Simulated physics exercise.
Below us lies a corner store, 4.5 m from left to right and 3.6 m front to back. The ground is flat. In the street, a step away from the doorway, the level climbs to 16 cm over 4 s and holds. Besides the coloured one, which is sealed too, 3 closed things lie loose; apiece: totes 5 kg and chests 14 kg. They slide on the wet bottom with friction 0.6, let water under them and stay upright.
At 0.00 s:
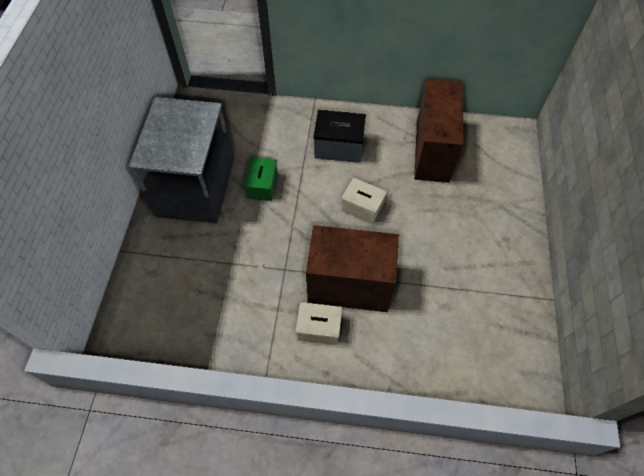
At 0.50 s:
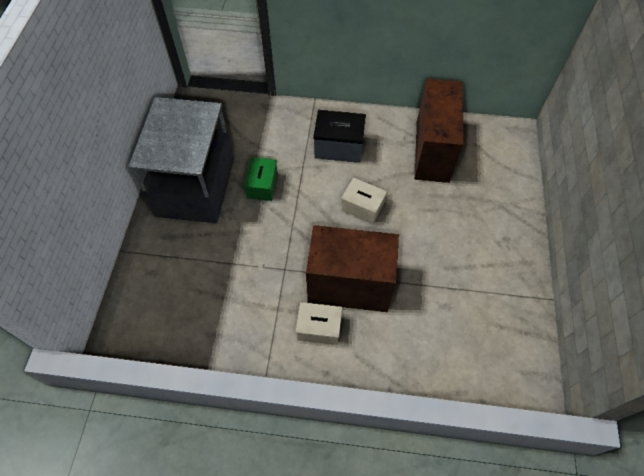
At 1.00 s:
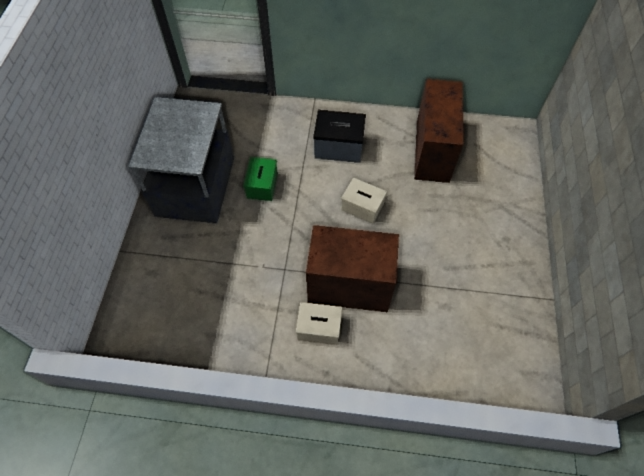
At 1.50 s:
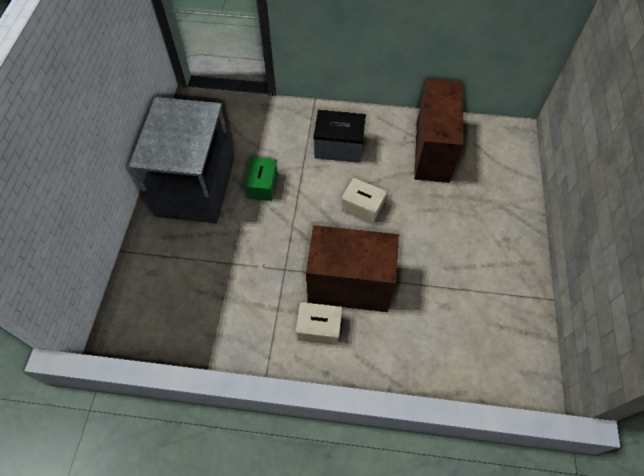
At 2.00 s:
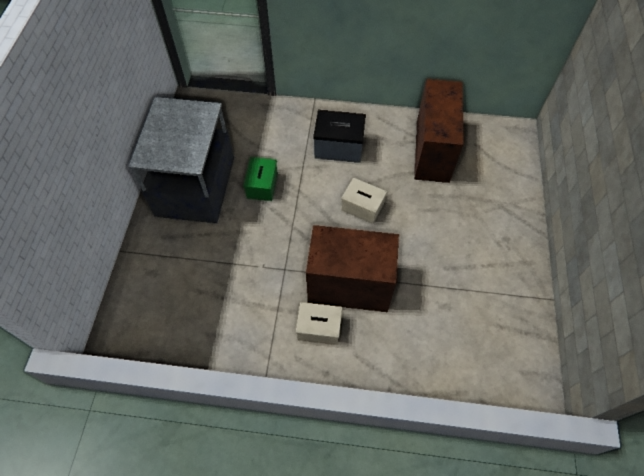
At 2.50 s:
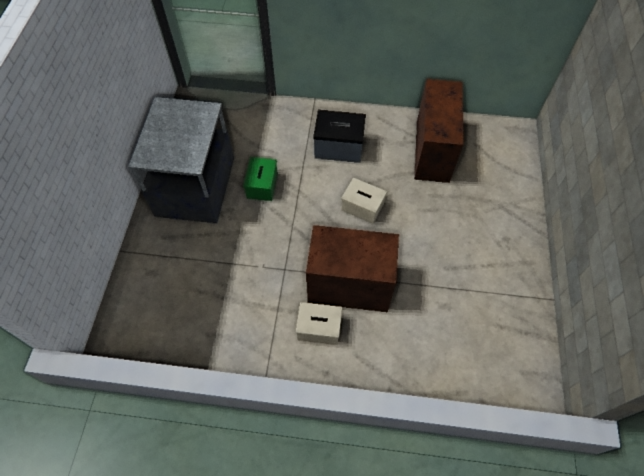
Greenish water spreads over the ground outside and reaches the doorway while the boxes stay still.
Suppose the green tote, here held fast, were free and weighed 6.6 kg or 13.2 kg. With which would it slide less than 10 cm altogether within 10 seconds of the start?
Verdict: Only the higher weight holds it.
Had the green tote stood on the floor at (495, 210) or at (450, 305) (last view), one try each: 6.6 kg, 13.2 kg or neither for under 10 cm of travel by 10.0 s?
In that order: The smaller is enough; the smaller is enough.
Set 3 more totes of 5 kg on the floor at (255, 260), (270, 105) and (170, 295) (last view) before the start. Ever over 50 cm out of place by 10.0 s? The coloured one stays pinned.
In that order: Less, over, less.
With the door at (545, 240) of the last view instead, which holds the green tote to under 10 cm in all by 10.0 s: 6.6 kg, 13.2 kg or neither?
Then only the higher weight holds it.
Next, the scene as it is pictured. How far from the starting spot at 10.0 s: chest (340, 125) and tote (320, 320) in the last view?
In turn: 20 cm, 0 cm.
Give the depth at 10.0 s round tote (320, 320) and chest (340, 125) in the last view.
Roughly 2 and 4 cm.
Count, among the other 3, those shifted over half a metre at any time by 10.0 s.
I count 1.
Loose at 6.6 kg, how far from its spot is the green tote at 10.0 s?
About 50 cm.
After 3.5 s the green tote would be 0 cm from its start with 6.6 kg and 0 cm from its start with 13.2 kg; 0 cm of water round it then.
After 4.5 s the green tote would be 0 cm from its start with 6.6 kg and 0 cm from its start with 13.2 kg; 3 cm of water round it then.
After 7.0 s the green tote would be 29 cm from its start with 6.6 kg and 0 cm from its start with 13.2 kg; 4 cm of water round it then.
After 10.0 s the green tote would be 45 cm from its start with 6.6 kg and 0 cm from its start with 13.2 kg; 5 cm of water round it then.
